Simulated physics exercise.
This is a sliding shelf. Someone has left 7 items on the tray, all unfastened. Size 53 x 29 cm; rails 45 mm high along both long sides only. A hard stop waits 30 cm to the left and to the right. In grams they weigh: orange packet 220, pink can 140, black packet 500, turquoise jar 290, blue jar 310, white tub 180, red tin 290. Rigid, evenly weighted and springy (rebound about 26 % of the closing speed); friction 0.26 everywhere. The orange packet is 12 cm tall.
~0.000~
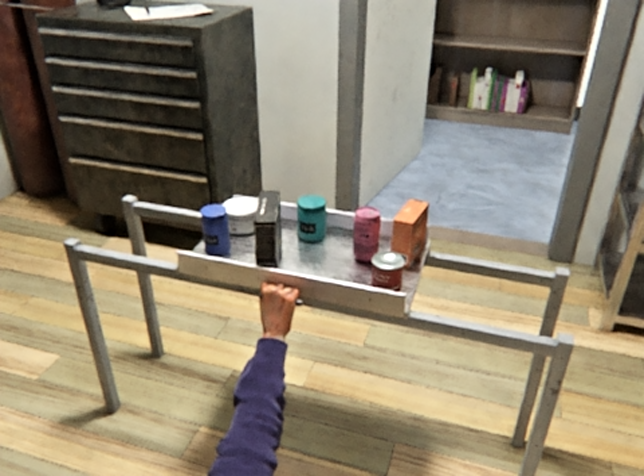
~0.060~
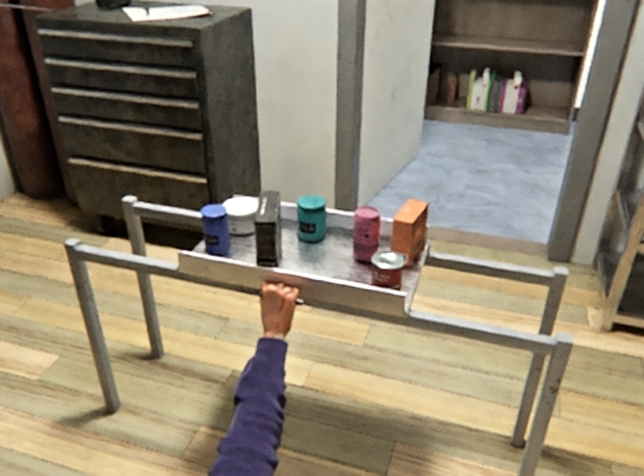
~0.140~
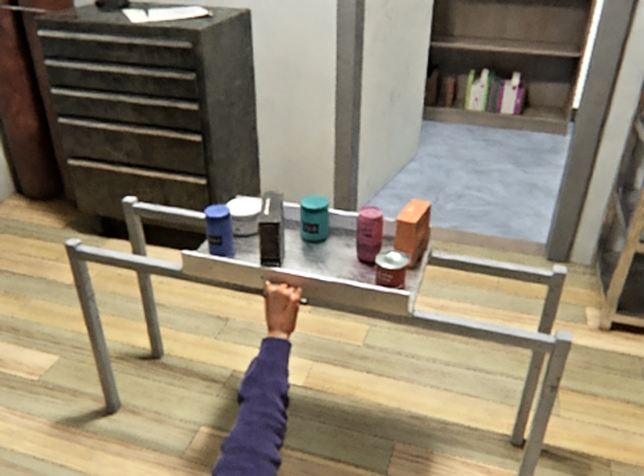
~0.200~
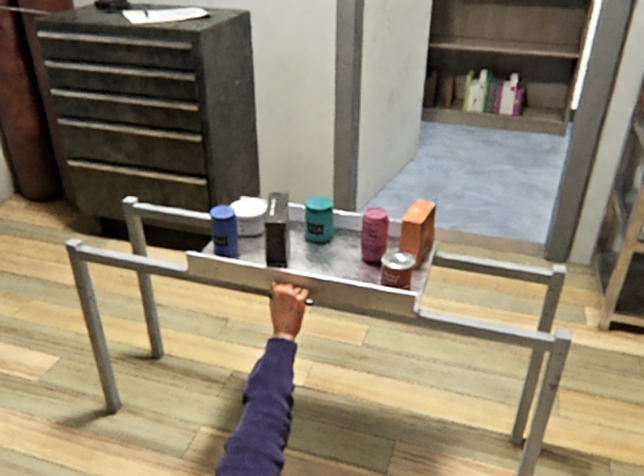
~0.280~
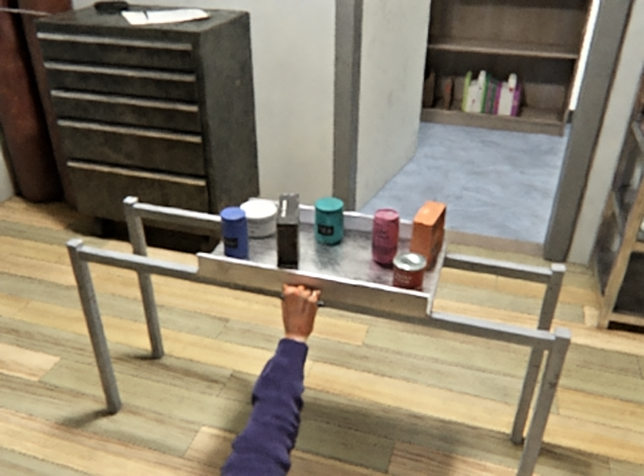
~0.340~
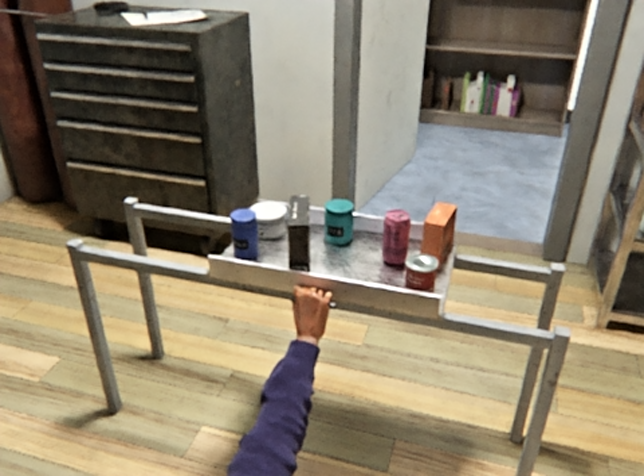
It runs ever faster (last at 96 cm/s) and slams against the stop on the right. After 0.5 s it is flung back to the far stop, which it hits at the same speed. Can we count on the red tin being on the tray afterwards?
The red tin leaves the tray.
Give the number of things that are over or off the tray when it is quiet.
3 of them.
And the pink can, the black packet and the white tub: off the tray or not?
The pink can finishes off the tray; the black packet is still on the tray; the white tub ends on the tray.
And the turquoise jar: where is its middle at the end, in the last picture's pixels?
Around (206, 202).
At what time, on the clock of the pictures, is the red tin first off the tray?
At about 0.7 s.
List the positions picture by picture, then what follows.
The first frame shows tray midway; red tin (387, 278); orange packet (409, 233).
The second frame shows tray midway; black packet (269, 234); turquoise jar (311, 218).
In the third frame, tray has slid 1 cm right; blue jar (219, 230); white tub (245, 217).
In the fourth frame, tray has slid 2 cm right; orange packet (417, 233); pink can (375, 236).
In the fifth frame, tray has slid 5 cm right; black packet (289, 237); turquoise jar (329, 220).
In the sixth frame, tray has slid 7 cm right; red tin (420, 280); blue jar (245, 234).
By 1.04 s, tray has slid 30 cm right; orange packet, pink can and red tin now off the tray; blue jar 17 cm from its spot; turquoise jar 17 cm from its spot.
By 2.04 s, tray midway; blue jar 17 cm from its spot; white tub 17 cm from its spot; black packet 17 cm from its spot.
When it is over (3.1 s), off the tray, orange packet, pink can and red tin; the other 4 within 5 cm of the start.
